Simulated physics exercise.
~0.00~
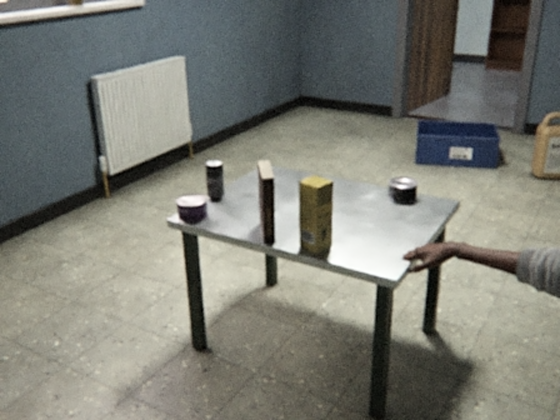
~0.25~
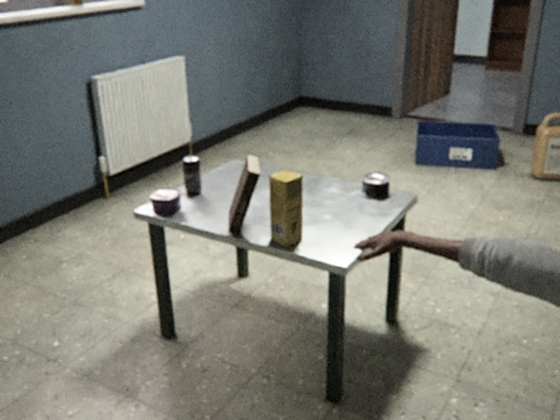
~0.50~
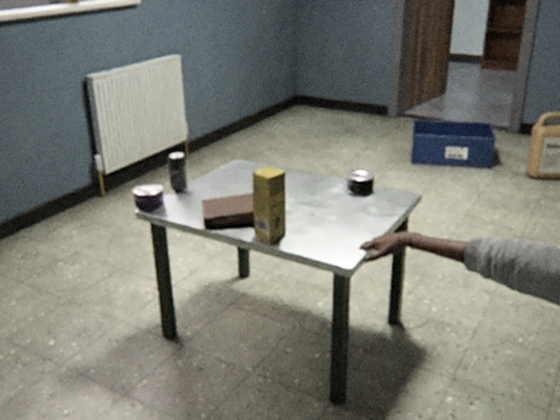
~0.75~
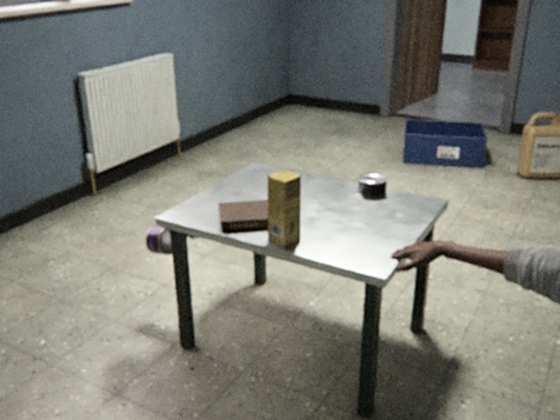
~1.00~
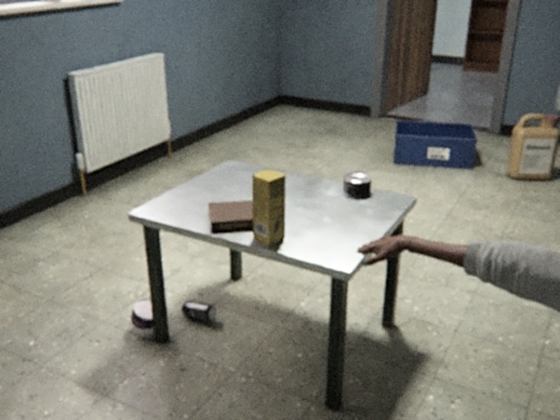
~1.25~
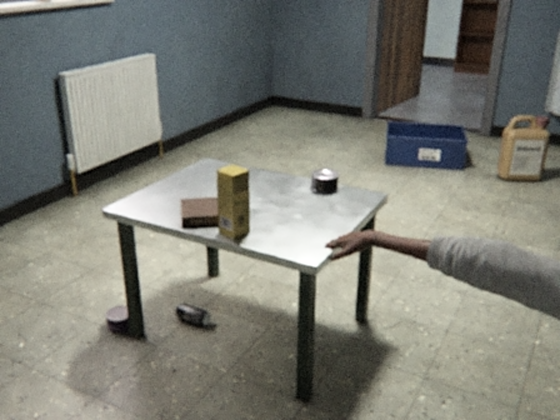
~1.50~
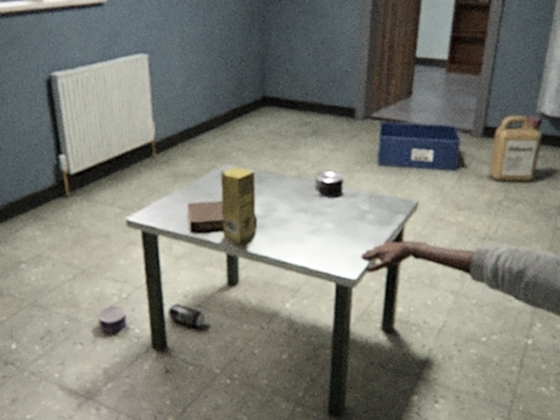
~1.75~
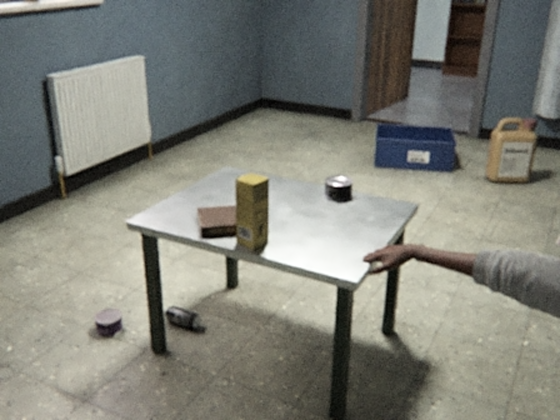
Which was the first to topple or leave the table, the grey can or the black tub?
It was the grey can, which went off the left side and ended up lying on the floor. The black tub was still upright on the table at the end.
